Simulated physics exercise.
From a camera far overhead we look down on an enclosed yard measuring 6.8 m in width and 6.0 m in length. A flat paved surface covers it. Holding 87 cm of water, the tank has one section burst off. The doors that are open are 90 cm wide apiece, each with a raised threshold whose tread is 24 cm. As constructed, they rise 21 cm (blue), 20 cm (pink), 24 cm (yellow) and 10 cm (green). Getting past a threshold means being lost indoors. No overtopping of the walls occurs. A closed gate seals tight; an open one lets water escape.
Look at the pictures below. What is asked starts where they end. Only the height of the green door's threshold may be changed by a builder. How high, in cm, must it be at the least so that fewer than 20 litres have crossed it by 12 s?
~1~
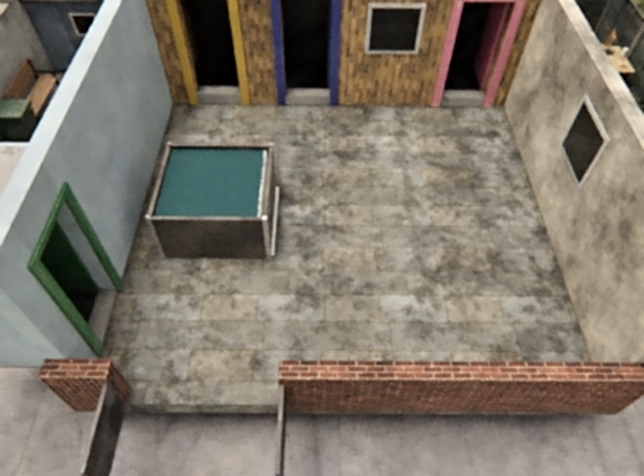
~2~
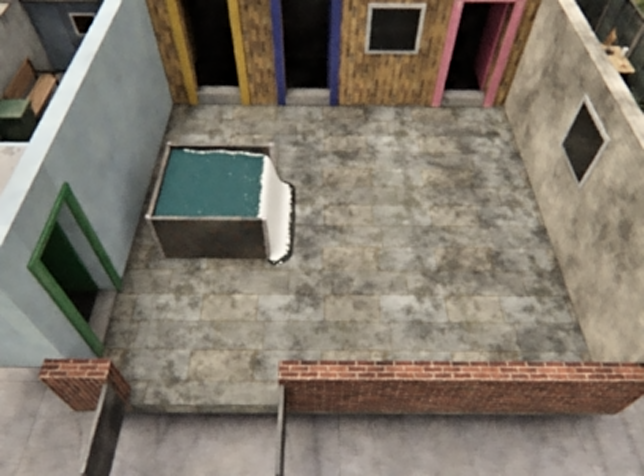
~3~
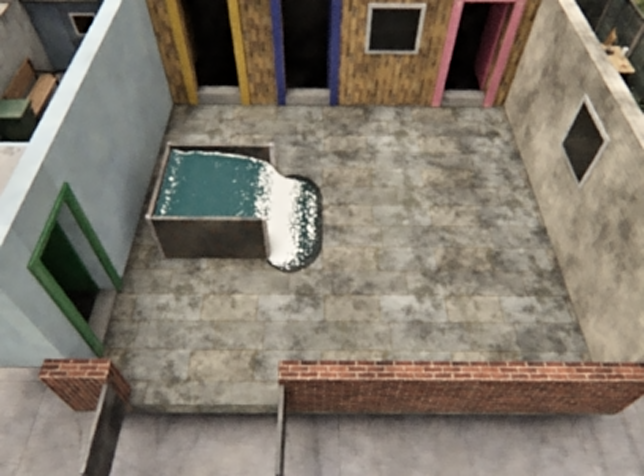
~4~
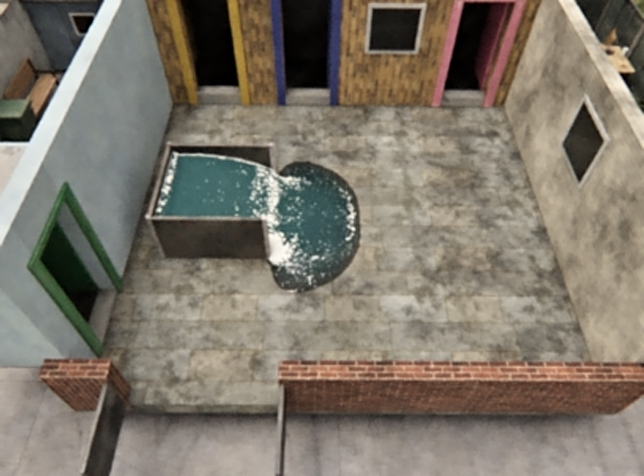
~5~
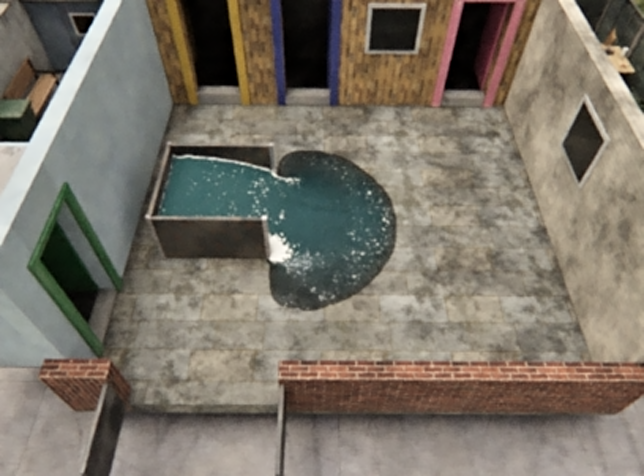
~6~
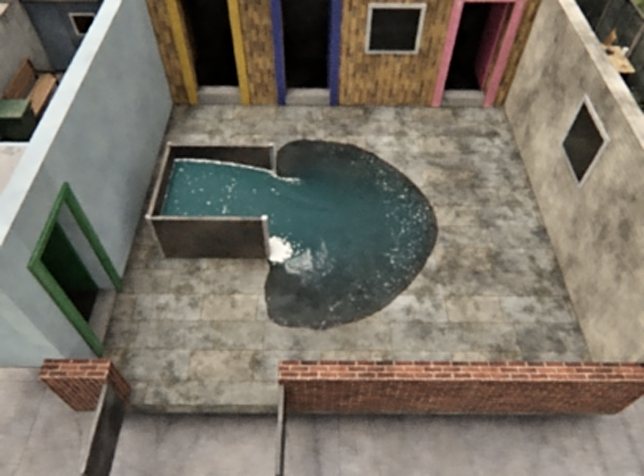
At least roughly 5 cm high.
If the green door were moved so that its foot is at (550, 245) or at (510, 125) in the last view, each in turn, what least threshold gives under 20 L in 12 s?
Roughly 23 cm for the first and 19 cm for the second.
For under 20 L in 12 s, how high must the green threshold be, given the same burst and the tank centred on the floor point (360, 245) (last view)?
10.5 cm, give or take.
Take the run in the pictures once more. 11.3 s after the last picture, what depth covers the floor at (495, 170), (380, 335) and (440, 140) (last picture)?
Respectively 4 cm, 4 cm and 4 cm.
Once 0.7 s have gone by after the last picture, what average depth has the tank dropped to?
Mean depth: Approx. 32 cm.
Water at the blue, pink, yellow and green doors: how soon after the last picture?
Blue at 1.1 seconds, pink at 1.2 seconds, yellow at 5.5 seconds, green at 6.5 seconds.
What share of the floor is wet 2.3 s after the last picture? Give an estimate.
Some 60 in a hundred.
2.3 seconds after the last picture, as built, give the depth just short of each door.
Centimetres: Blue = 1, pink = 21, yellow = 0, green = 0.
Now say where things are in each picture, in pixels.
The tank at (215, 183) is whole and still, 87 cm deep; the green door at (85, 281) is dry, in the first frame.
The front is at (289, 243), 0.3 m from the gap at (269, 206); 0.4 m2 of floor is wet, 87 cm left at the back, in the second frame.
The gap is at (269, 209), the front 0.8 m out at (315, 249); the back of the tank holds 82 cm, in the third frame.
Water pours out at (270, 210) and has run 1.4 m, to (356, 234); about 11 cm deep outside, 74 cm at the back, in the fourth frame.
Water pours out at (270, 211) and has run 2.0 m, to (392, 229); about 8 cm deep outside, 72 cm at the back, in the fifth frame.
The gap is at (270, 211), the front 2.7 m out at (432, 232); the back of the tank holds 65 cm; the green door at (85, 281), 2.9 m from the gap, is still 2.4 m from the nearest water, in the sixth frame.
Then, 0.7 s after the last picture water covers 50 % of the floor, deepest (28 cm) near (279, 228); it has not reached the green door.
Then, 2.3 s after the last picture water covers 60 % of the floor, deepest (30 cm) near (501, 113); it has not reached the green door.
Then, 11.3 s after the last picture water covers 100 % of the floor, deepest (11 cm) near (162, 219); 7 cm at the green door, 0 litres in over its 10 cm threshold.
At the green door as built, the water peaked near 10 cm, 8.5 s after the last picture.
Run again over the same 12 s with other heights there, 26 litres in over 4.5 cm, 10 litres over 6 cm. The limit of 20 litres is kept from about 5 cm up.
